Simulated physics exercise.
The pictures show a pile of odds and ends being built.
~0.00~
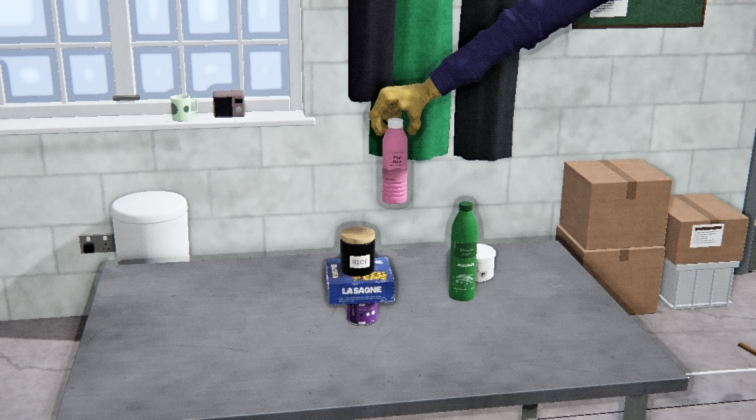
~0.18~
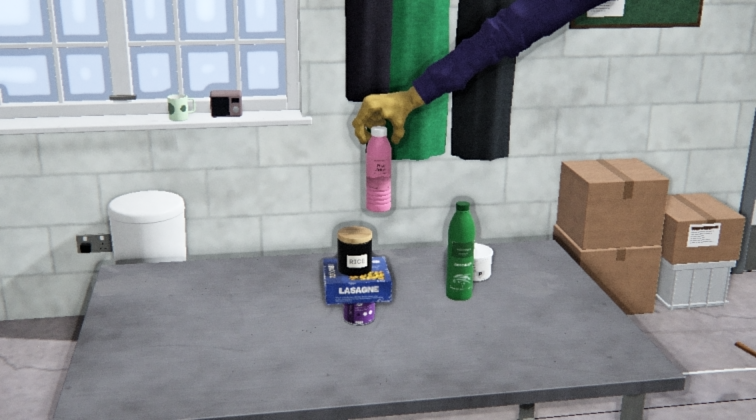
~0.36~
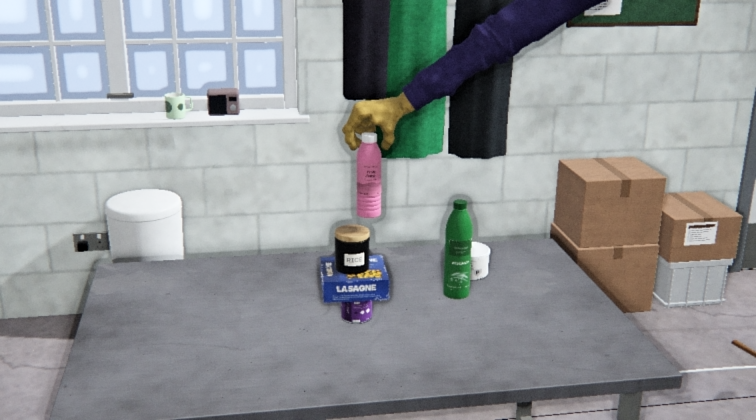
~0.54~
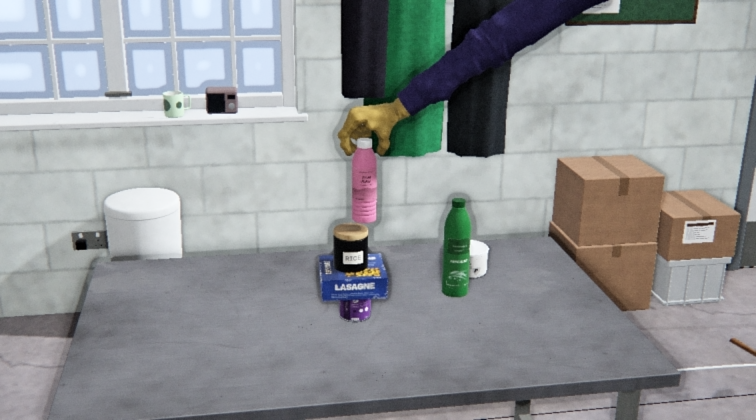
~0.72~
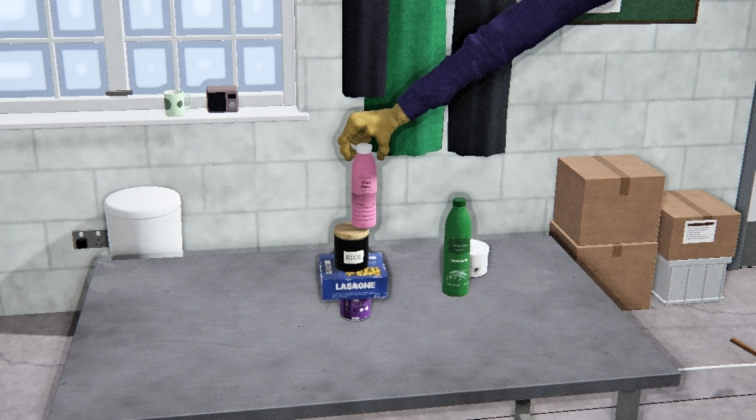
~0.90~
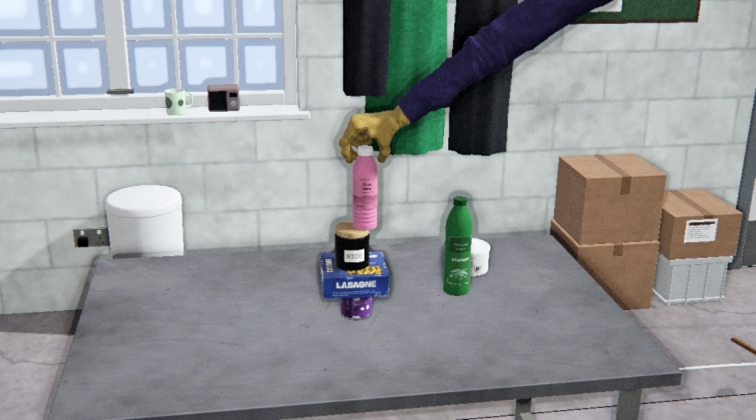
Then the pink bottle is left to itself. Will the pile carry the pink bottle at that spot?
As it turns out, it stays up.
By 1.10 s, all is still.
By 1.20 s, pink bottle resting near (365, 188).
When it is over (2.0 s), all 6 as before. End places, in pixels of the last picture, pink bottle near (365, 188). The pile holds.
